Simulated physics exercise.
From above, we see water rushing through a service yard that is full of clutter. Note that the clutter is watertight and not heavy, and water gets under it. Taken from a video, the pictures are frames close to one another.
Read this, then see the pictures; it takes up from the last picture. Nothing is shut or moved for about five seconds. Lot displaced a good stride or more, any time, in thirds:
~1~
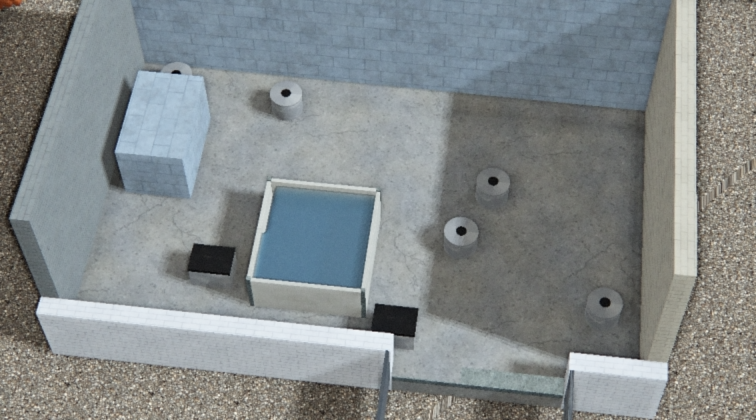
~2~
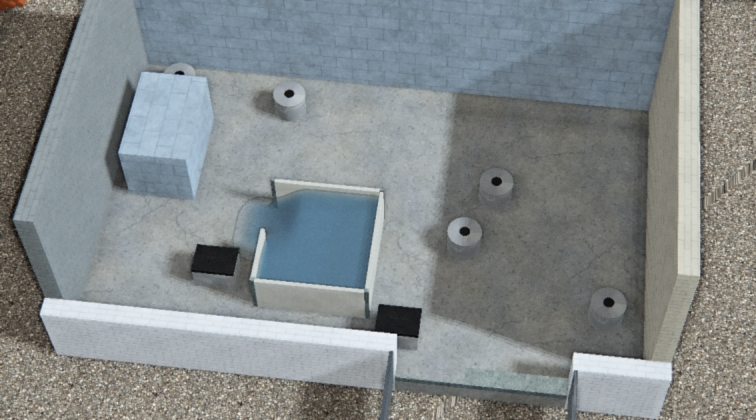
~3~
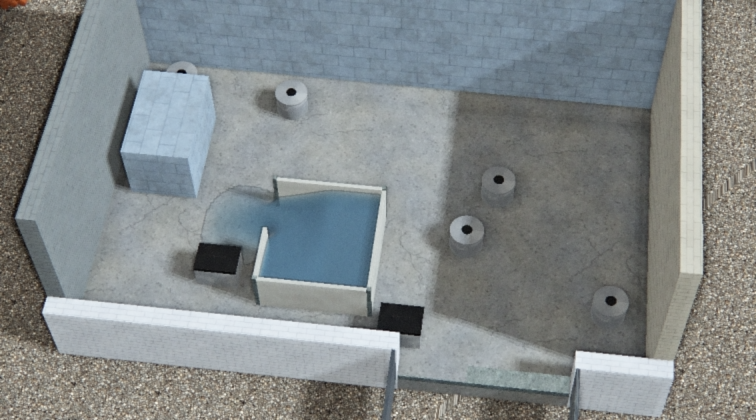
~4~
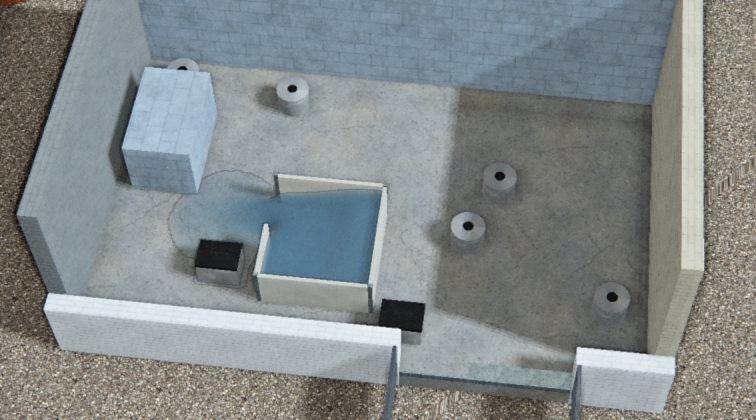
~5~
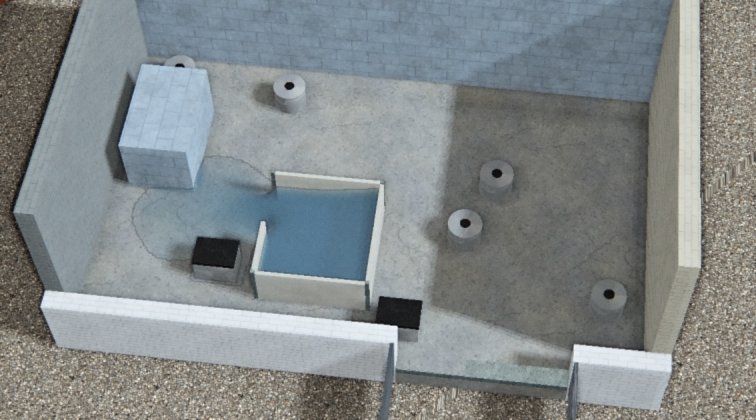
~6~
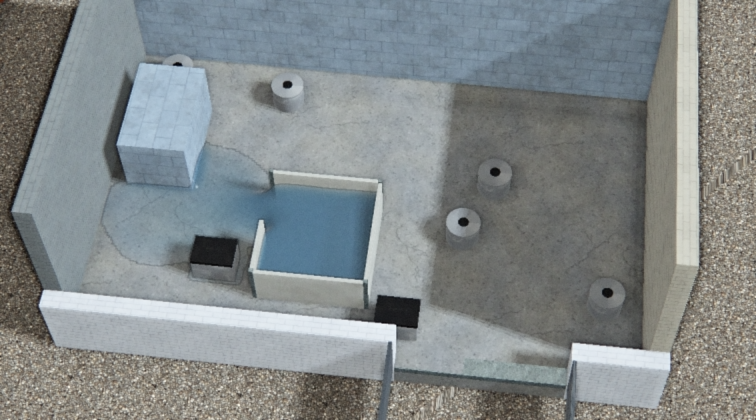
It stays in the bottom third.
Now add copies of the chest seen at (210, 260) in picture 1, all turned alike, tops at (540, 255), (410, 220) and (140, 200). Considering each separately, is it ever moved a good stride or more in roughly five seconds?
Copy by copy, in order: Largely stays, largely stays, relocated.
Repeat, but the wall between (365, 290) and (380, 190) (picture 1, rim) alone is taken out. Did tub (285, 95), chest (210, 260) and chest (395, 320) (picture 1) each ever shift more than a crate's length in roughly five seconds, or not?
Taking them in order, less than that, less than that, less than that.
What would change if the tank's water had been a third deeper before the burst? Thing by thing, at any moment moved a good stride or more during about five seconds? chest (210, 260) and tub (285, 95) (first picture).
Going one by one: Within that distance, beyond that distance, in that order.
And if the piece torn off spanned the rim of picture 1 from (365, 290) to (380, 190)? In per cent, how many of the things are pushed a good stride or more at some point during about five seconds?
I'd say around 40 per cent.
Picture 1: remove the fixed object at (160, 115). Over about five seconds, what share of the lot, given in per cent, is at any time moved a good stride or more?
Around 30%.
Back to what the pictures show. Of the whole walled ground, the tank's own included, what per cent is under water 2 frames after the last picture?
I'd put it near 20 percent.
A moment on, 0 of 7 are well off their spots; 0 afloat.
Next, 0 of 7 are well off their spots; 0 afloat.
Later, 0 of 7 are well off their spots; 1 afloat.
In the end, 1 of 7 are well off their spots, and 1 have been at some point; 1 afloat.
